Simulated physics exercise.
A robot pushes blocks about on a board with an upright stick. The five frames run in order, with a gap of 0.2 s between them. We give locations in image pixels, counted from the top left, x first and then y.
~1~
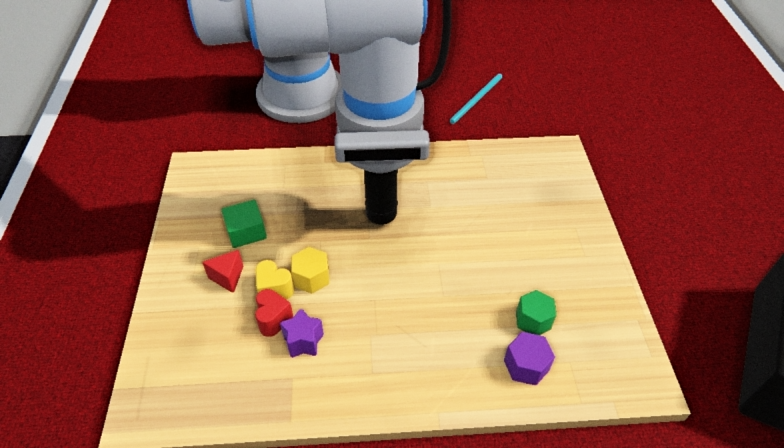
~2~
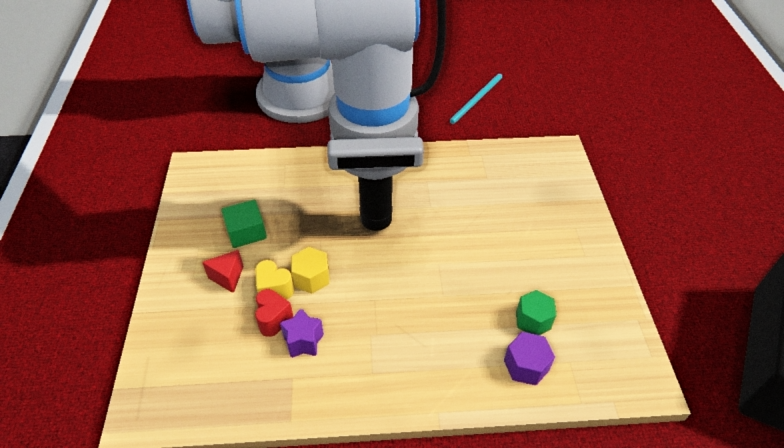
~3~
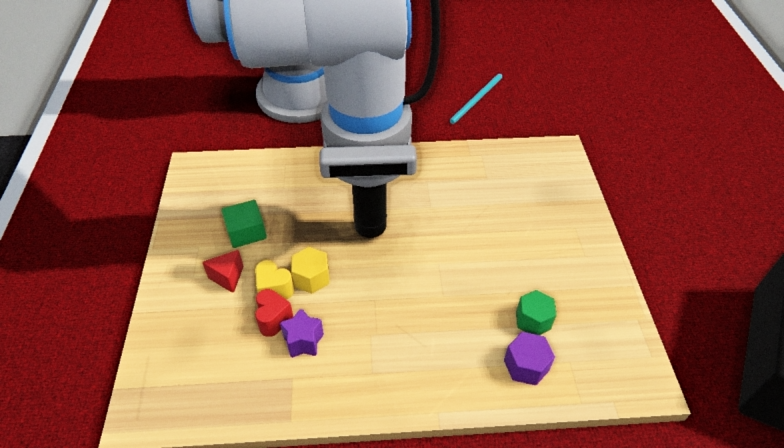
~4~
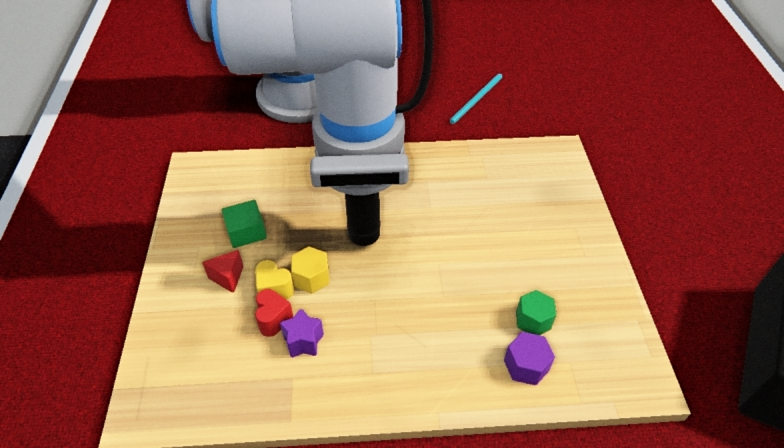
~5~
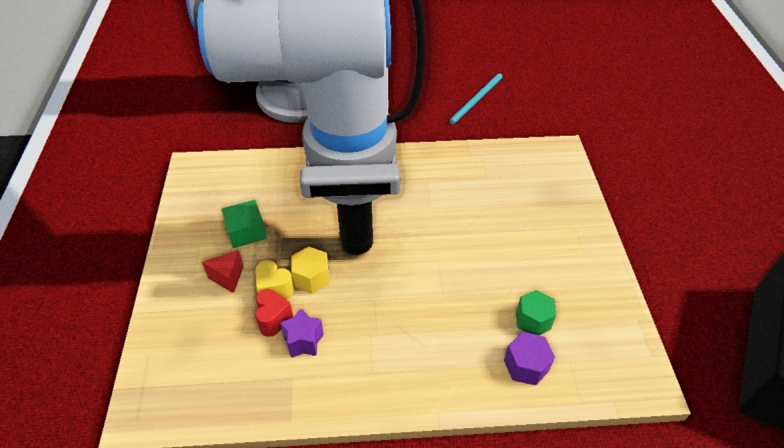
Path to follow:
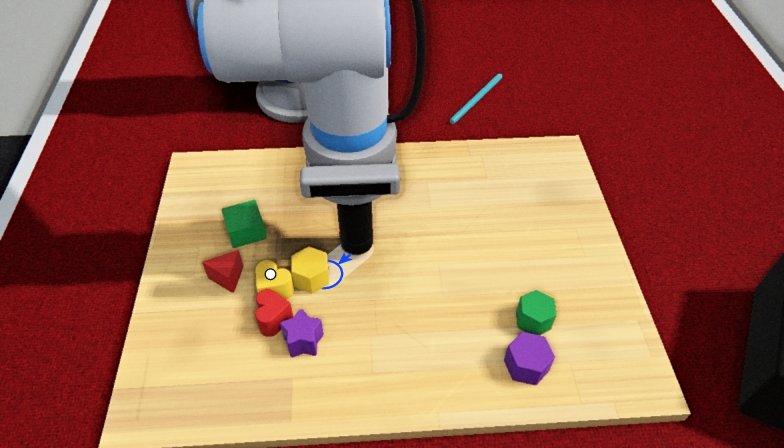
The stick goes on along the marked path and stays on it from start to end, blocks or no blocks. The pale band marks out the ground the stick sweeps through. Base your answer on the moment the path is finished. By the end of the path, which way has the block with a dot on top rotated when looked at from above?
Rotation: Clockwise.
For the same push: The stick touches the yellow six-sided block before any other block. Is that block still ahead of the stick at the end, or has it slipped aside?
The stick still pushes it.
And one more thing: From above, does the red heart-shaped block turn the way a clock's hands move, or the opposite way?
It turns counter-clockwise.
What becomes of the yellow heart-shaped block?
Well, the yellow heart-shaped block shifts from its place.
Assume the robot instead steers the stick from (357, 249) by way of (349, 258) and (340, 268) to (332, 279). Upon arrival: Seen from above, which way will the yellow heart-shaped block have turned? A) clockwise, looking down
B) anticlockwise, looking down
Letter A.
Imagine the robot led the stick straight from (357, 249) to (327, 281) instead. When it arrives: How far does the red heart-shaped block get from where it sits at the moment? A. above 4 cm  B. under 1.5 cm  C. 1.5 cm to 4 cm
(B)
The line goes in a line from (357, 249) to (325, 274); the dot is on the yellow heart-shaped block.
What follows on the original path. Halfway along, stick (341, 256); nothing pushed yet.
At the end, stick (325, 269); red heart-shaped block (266, 309), turned 30° anticlockwise; yellow heart-shaped block (257, 279), turned 45° clockwise; purple star block unmoved; yellow six-sided block (291, 277).
